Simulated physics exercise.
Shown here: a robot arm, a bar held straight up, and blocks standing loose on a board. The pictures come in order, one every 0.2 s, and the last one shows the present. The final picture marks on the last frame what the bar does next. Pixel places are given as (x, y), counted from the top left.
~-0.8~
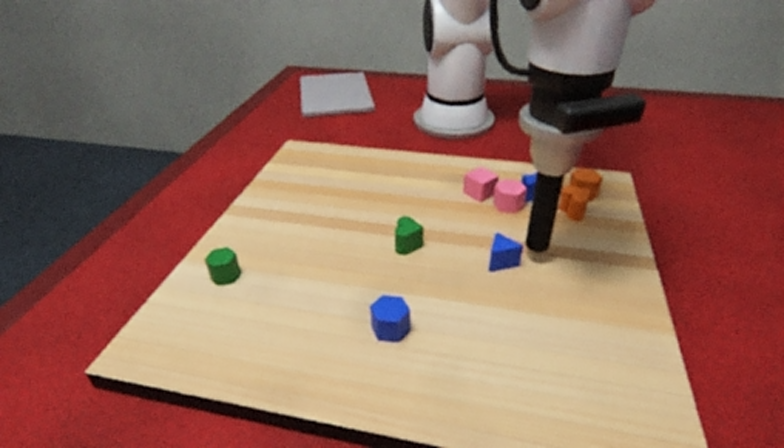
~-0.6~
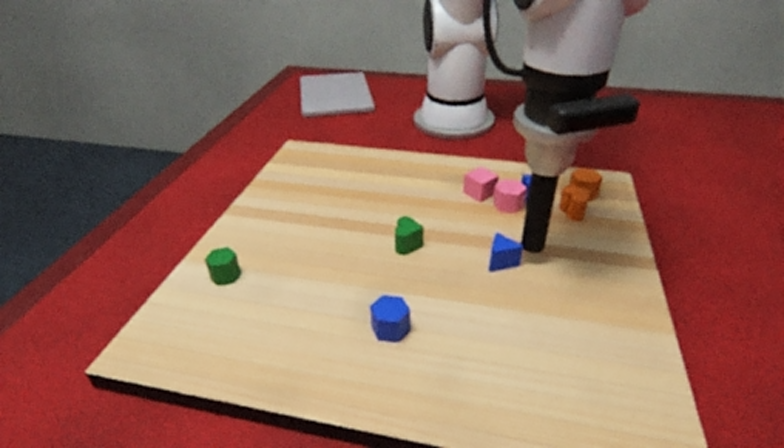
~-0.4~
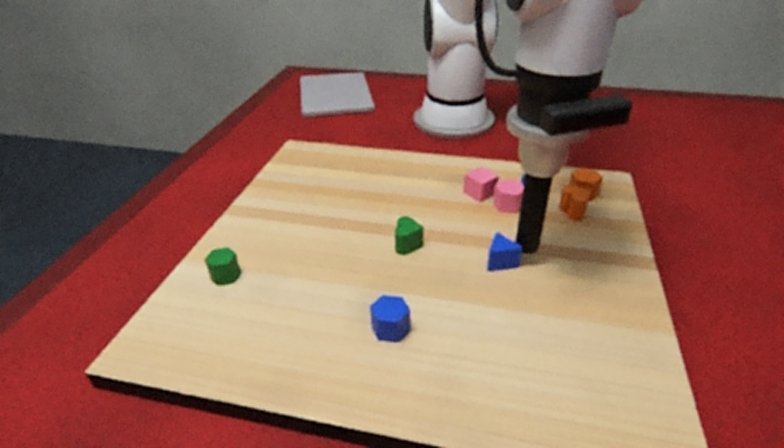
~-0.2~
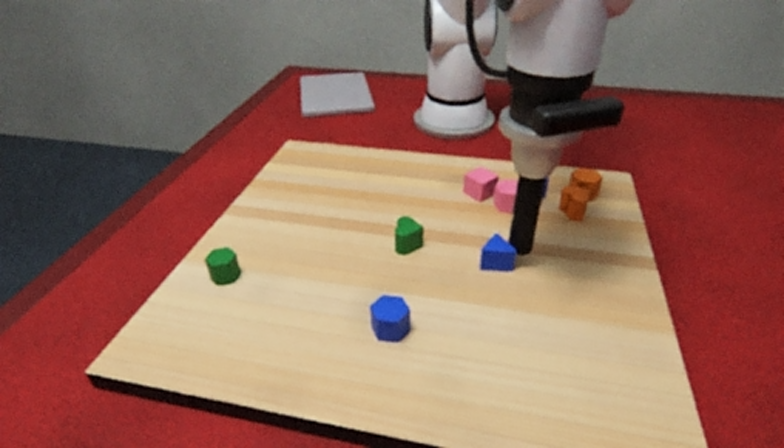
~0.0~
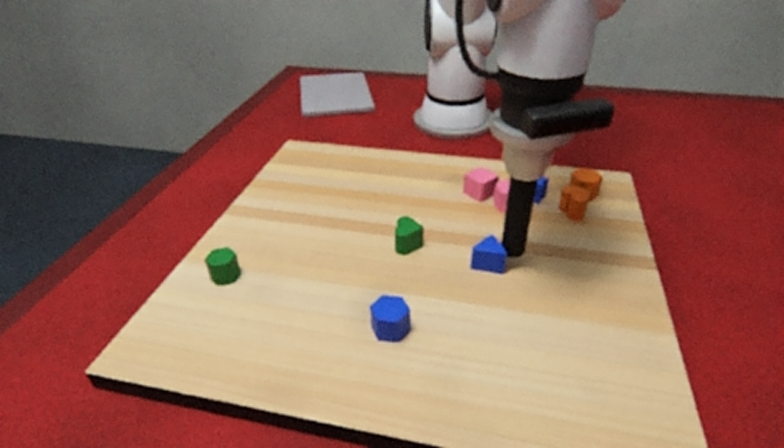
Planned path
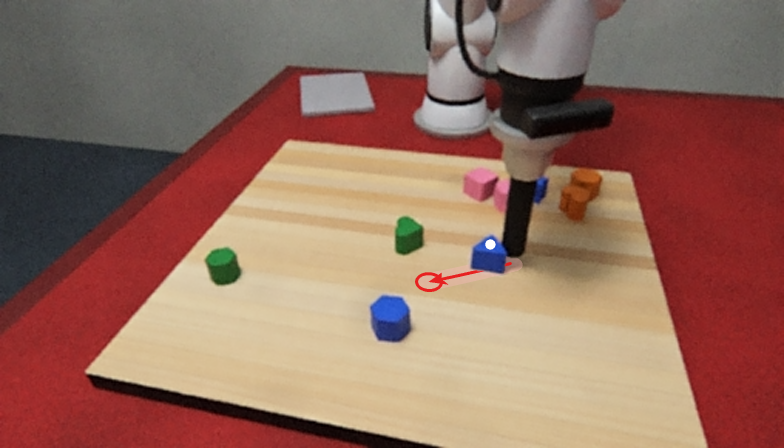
A robot arm moves an upright black bar slightly left across a wooden board, meeting a blue triangle and pushing it a short way left, while the green, pink, orange and other blue blocks stay still.
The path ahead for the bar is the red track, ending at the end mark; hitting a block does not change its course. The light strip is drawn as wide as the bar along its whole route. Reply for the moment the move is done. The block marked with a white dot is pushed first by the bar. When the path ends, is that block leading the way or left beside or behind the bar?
The block gets away.
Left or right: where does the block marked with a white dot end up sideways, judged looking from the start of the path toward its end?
Picture yourself facing from the start of the path to its end: The block marked with a white dot moves off to your right.
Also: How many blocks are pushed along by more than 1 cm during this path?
Number moved: 1.
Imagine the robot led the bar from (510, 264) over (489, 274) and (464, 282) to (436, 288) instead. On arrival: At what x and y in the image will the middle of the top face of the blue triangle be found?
It will end up at (444, 249).
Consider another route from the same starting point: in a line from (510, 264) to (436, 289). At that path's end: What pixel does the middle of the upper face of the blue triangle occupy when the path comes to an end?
I'd say the blue triangle ends with its top centre at (439, 249).
The drawn path runs from (510, 264) to (429, 282); the dot is on the blue triangle.
What follows on the original path. One third of the way, bar at (485, 258); blue triangle at (463, 247), turned 30° clockwise.
Two thirds of the way, bar at (457, 264); blue triangle at (435, 249), turned 50° clockwise.
At the end, bar at (429, 270); green heart-shaped block not moved; blue triangle at (418, 248), turned 80° clockwise.
